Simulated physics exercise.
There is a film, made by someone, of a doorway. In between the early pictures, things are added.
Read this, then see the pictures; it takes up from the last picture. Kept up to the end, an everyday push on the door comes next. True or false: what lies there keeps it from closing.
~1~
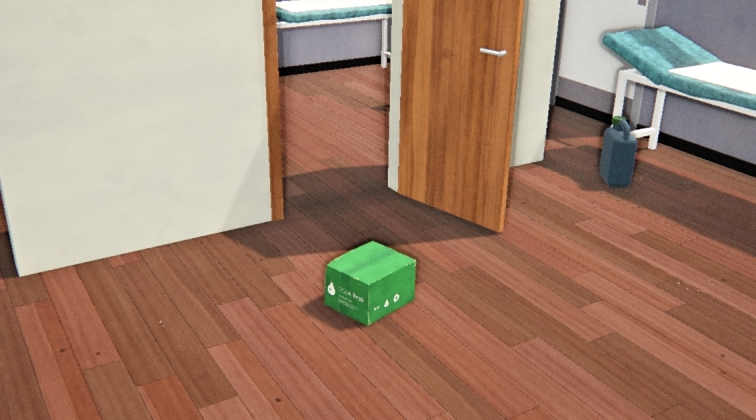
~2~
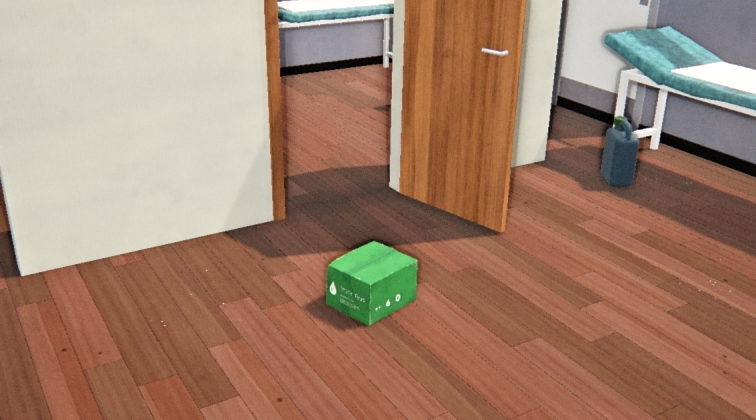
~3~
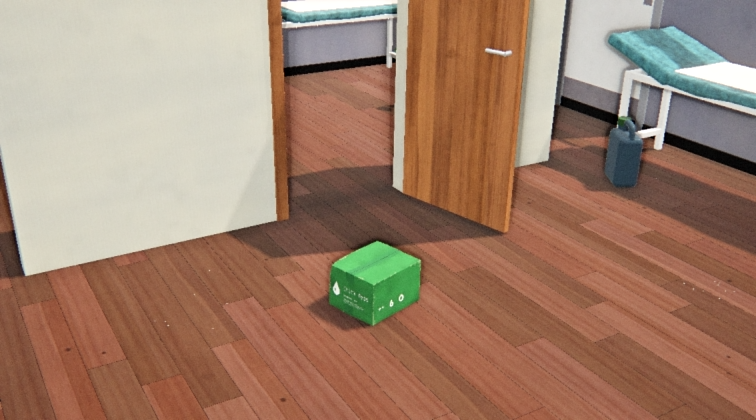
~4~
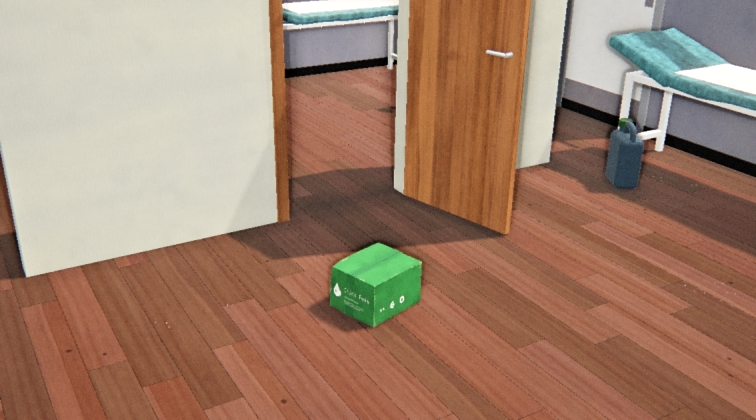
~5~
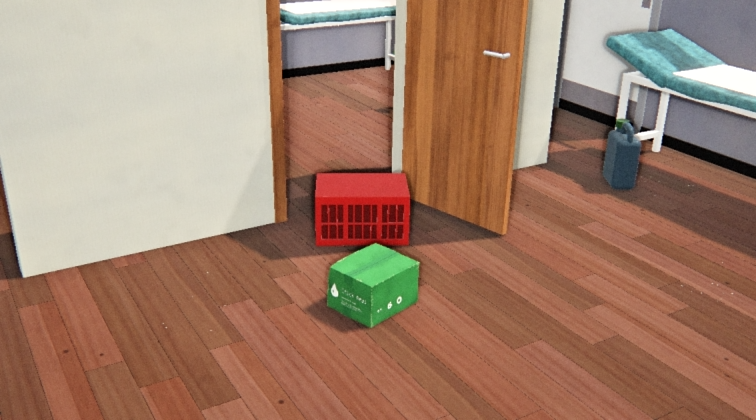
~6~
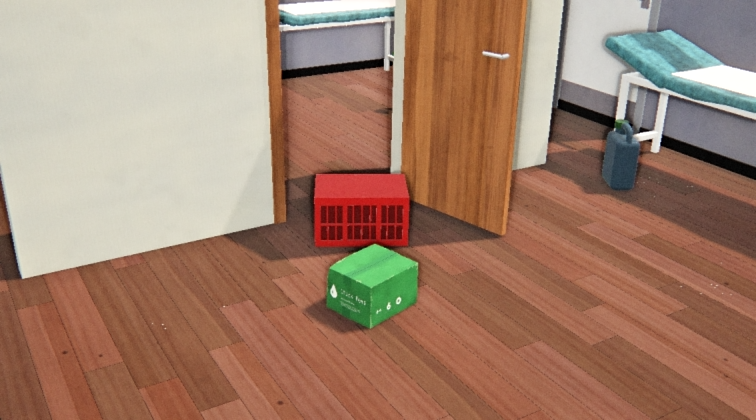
True.
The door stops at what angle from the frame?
Around 60 degrees.
Then, 0.40 s on from there, door 96° open.
Then, 0.70 s on from there, door 81° open.
Then, 0.90 s on from there, door 68° open.
Then, 1.10 s on from there, door 60° open; red chest shifted a little near (358, 209).
In the end, door 59° open; both unmoved. At the end, from the last picture's camera, red chest near (357, 209).
